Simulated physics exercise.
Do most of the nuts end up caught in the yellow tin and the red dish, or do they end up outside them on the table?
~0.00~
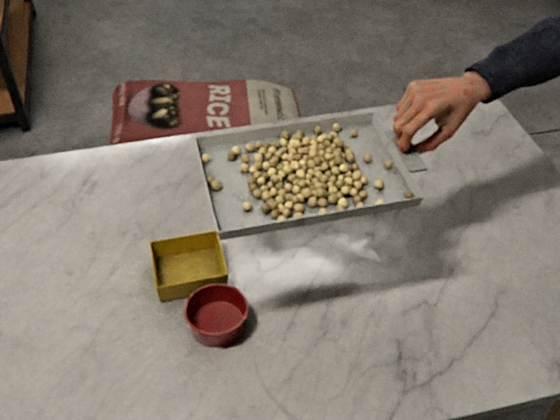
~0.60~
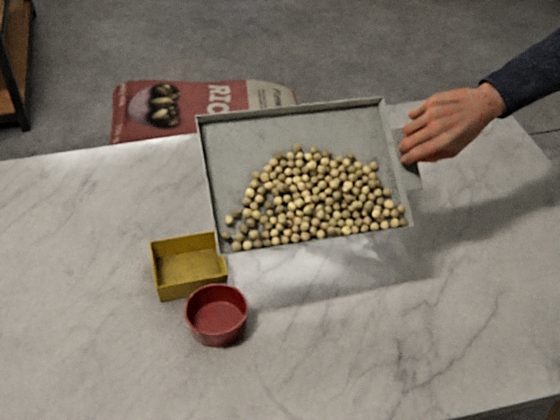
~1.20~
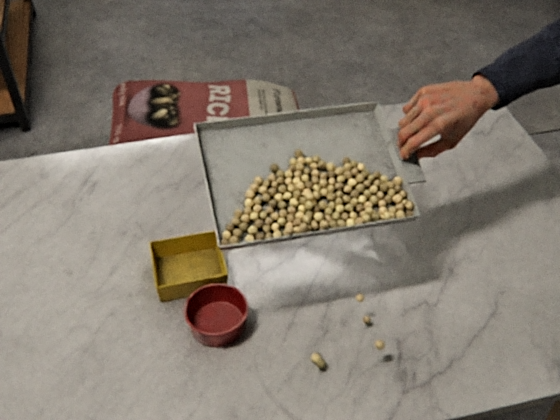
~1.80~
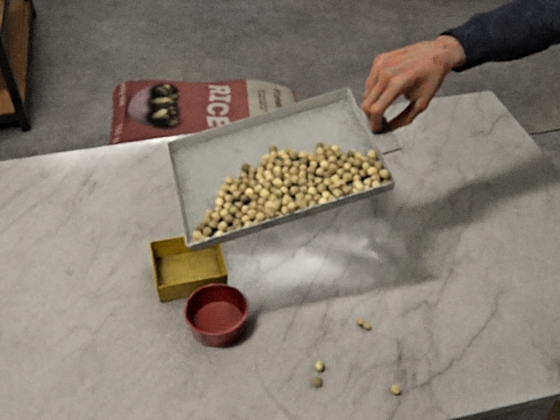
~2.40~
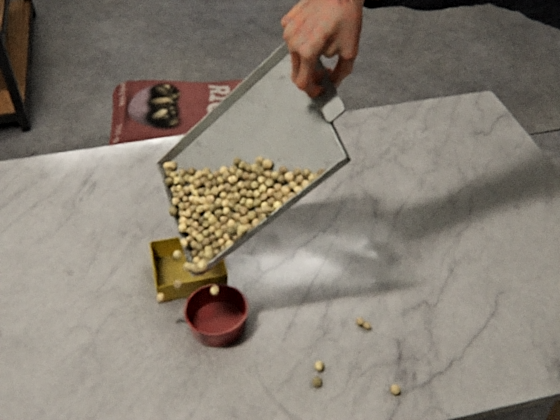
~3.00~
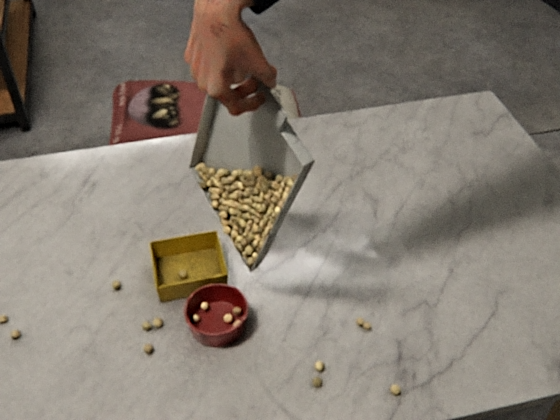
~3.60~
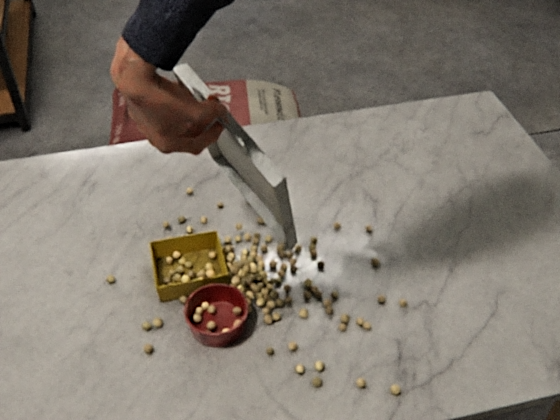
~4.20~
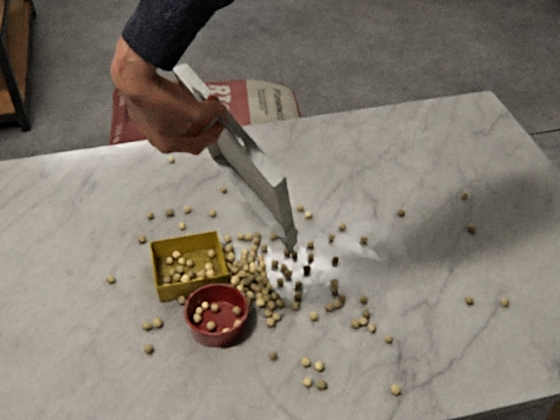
Most of the nuts end up outside on the table. The yellow tin and the red dish each catch only a small share.
